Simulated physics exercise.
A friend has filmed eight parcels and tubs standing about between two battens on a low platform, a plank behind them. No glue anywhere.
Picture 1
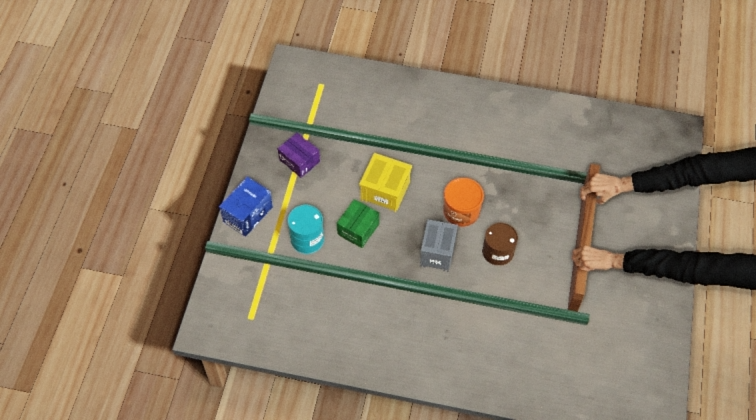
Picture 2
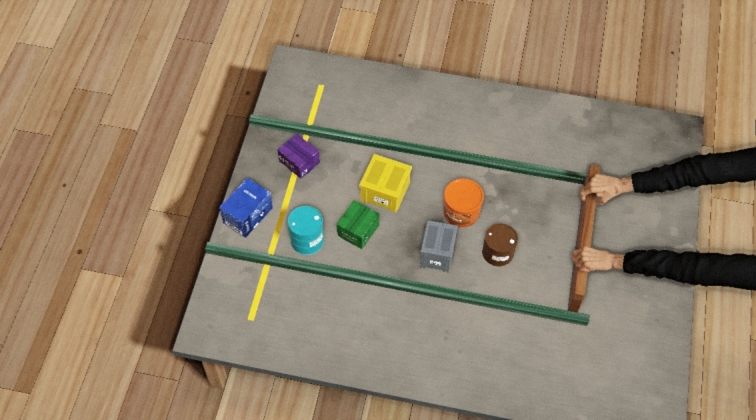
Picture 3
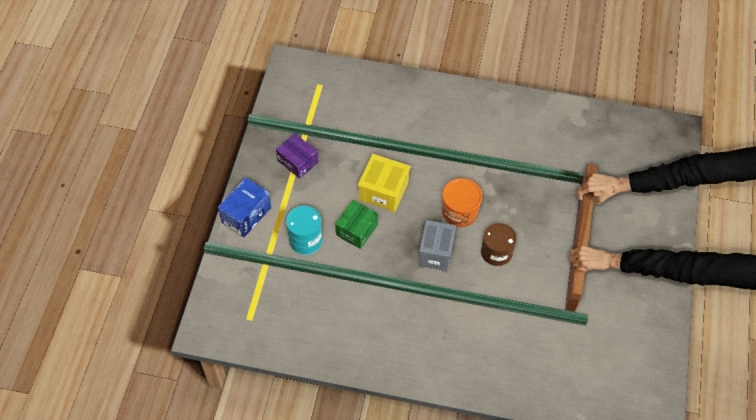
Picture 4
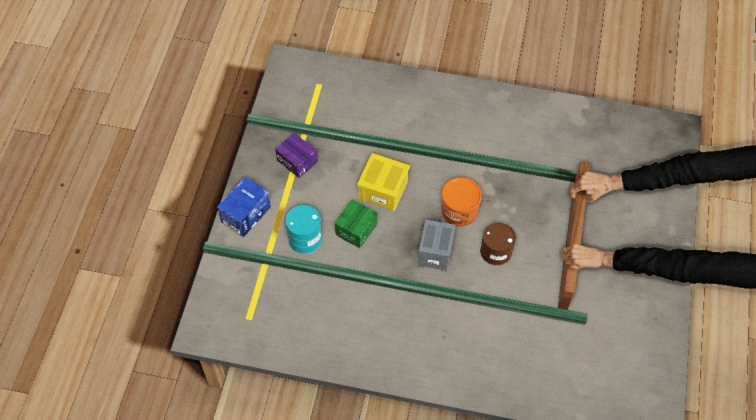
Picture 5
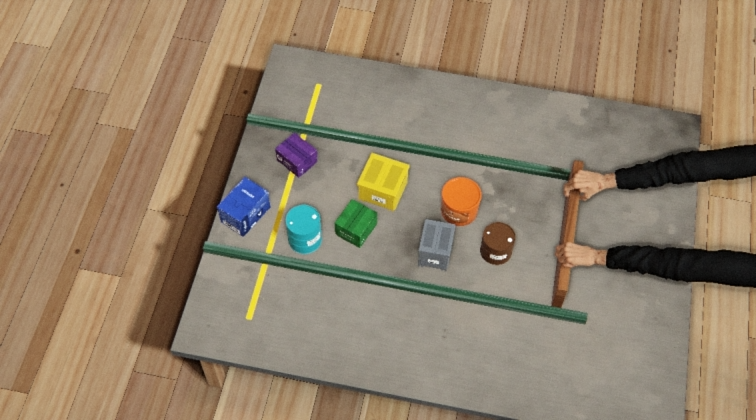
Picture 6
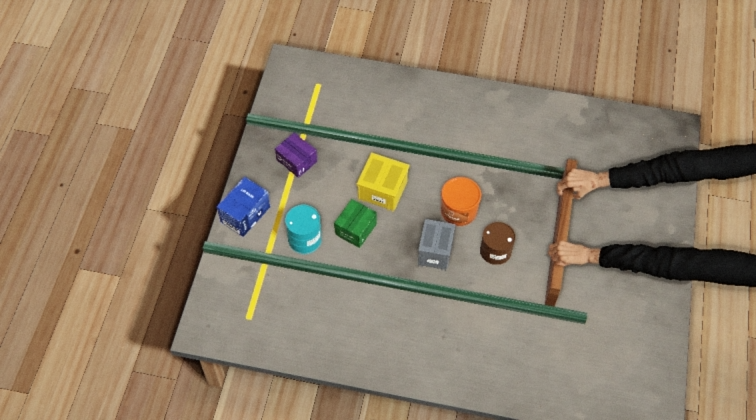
On a low platform, two hands holding a plank still, then sliding it slightly left towards unmoving boxes and tubs between green battens.
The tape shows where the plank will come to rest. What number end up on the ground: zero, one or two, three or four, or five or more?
The number that fall off is one or two.
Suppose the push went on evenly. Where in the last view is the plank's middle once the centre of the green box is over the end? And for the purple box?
Its middle is around (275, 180) and around (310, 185).
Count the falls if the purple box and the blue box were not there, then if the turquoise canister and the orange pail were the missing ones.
Fallen: 0, and 1 in the other try.
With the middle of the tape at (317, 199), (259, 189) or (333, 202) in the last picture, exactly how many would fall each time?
The counts: 0, 4 and 0.
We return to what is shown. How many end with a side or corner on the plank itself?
In contact: 3.
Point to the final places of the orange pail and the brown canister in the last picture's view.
The orange pail at (271, 170), the brown canister at (265, 200).
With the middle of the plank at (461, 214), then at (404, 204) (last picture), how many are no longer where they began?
First 3, then 5.
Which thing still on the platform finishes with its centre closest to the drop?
Foremost is the turquoise canister.
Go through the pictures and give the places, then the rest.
In the first frame, blue box (246, 207); purple box (299, 155); turquoise canister (306, 230); plank (584, 237); tape (288, 194).
In the second frame, purple box (299, 156); plank (584, 238).
In the third frame, turquoise canister (305, 230); yellow tote (384, 184).
In the fourth frame, blue box (244, 207); orange pail (461, 203).
In the fifth frame, purple box (297, 155); green box (356, 224).
In the sixth frame, blue box (244, 207); purple box (296, 155); turquoise canister (304, 230); plank (561, 232); tape (286, 193).
Soon after, none off yet; blue box at rest near (244, 207); purple box at rest near (296, 155); turquoise canister at rest near (304, 230).
After that, none off yet; blue box at rest near (244, 207); purple box at rest near (296, 155); turquoise canister displaced a little near (298, 230).
In the end, the number that fall off is one or two; gone, purple box and blue box.
